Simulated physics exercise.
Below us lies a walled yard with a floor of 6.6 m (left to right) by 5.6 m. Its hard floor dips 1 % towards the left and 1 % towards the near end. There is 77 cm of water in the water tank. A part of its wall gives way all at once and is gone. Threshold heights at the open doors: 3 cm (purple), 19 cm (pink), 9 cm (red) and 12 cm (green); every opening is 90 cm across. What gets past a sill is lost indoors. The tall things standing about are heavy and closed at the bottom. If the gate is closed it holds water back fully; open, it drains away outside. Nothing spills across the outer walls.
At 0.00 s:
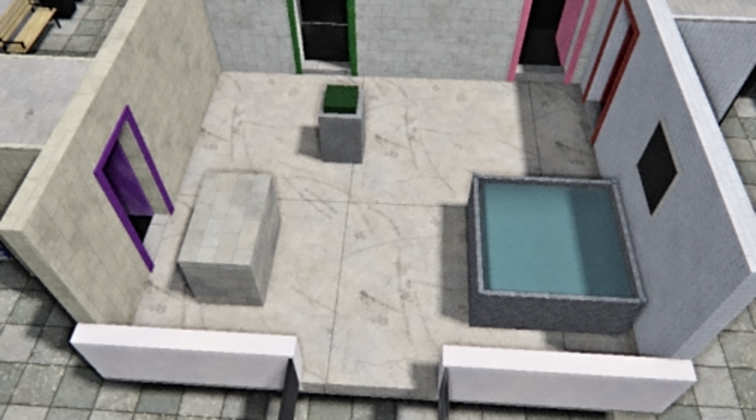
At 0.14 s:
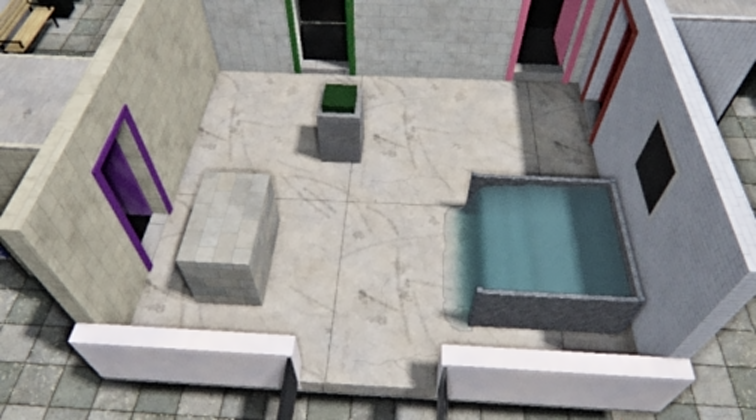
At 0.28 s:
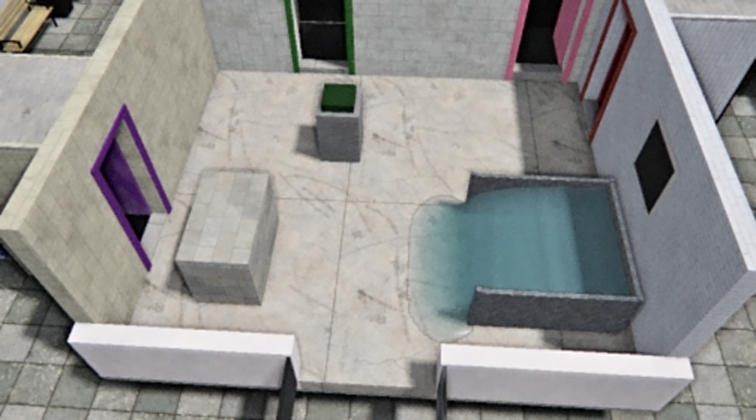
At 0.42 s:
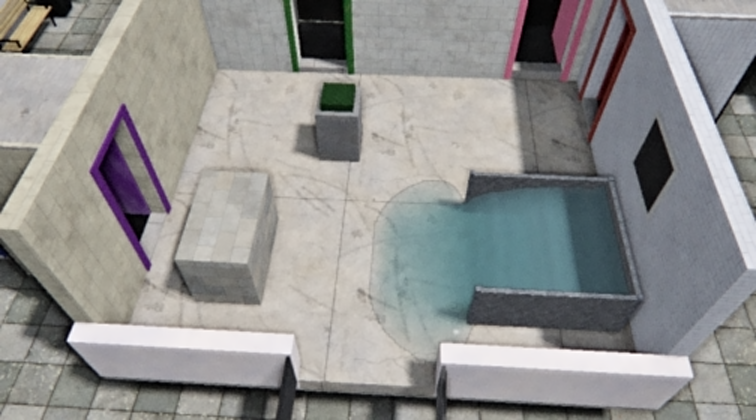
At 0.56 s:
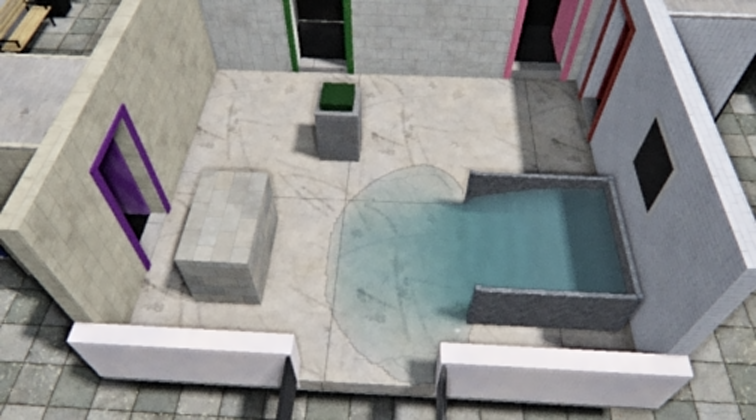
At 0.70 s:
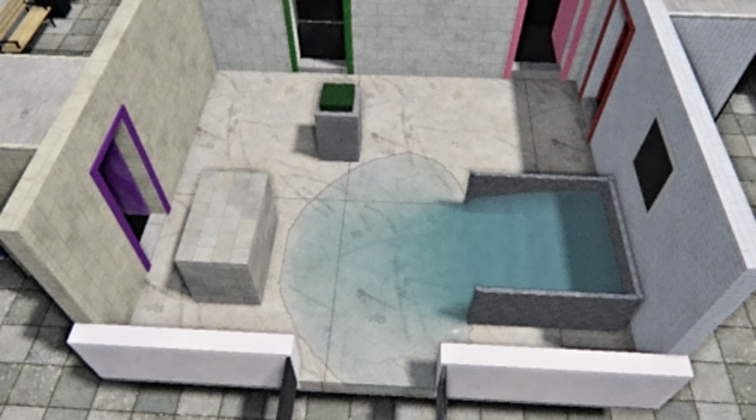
In a walled yard, a tank's left wall vanishes and water spreads leftward across the floor.
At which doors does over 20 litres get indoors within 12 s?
The water let in: At the purple door it exceeds the limit; at the pink door it stays under the limit; at the red door it does not reach the limit; at the green door it keeps below the limit.
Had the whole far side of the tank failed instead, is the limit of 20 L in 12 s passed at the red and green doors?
Against that limit: Red above, green under.
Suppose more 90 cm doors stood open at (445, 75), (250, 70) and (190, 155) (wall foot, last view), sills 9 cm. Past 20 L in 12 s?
In turn: Under, above, past it.
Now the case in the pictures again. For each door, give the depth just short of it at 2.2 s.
Depths in cm: Purple 6, pink 0, red 0, green 0.
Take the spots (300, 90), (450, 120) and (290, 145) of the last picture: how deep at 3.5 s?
In that order: 8, 0 and 5 cm.
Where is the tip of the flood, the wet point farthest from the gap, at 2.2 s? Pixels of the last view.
Near (213, 83).
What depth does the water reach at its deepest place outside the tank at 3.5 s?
Roughly 30 cm.
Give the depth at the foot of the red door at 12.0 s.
Roughly 4.0 cm deep.
After 1.4 s water covers 40 % of the floor and is deepest (44 cm) near (278, 263); purple door not reached, pink door not reached, red door not reached, green door not reached.
After 2.2 s water covers 50 % of the floor and is deepest (40 cm) near (274, 360); purple door 6 cm at the sill, 0 L in, pink door not reached, red door not reached, green door not reached.
After 3.5 s water covers 60 % of the floor and is deepest (30 cm) near (216, 76); purple door 9 cm at the sill, 22 L in, pink door not reached, red door not reached, green door 7 cm at the sill, 0 L in.
After 7.0 s water covers 90 % of the floor and is deepest (14 cm) near (174, 199); purple door 9 cm at the sill, 80 L in, pink door 4 cm at the sill, 0 L in, red door 6 cm at the sill, 0 L in, green door 10 cm at the sill, 1 L in.
After 12.0 s water covers 95 % of the floor and is deepest (12 cm) near (121, 352); purple door 9 cm at the sill, 183 L in, pink door 3 cm at the sill, 0 L in, red door 4 cm at the sill, 1 L in, green door 3 cm at the sill, 1 L in.
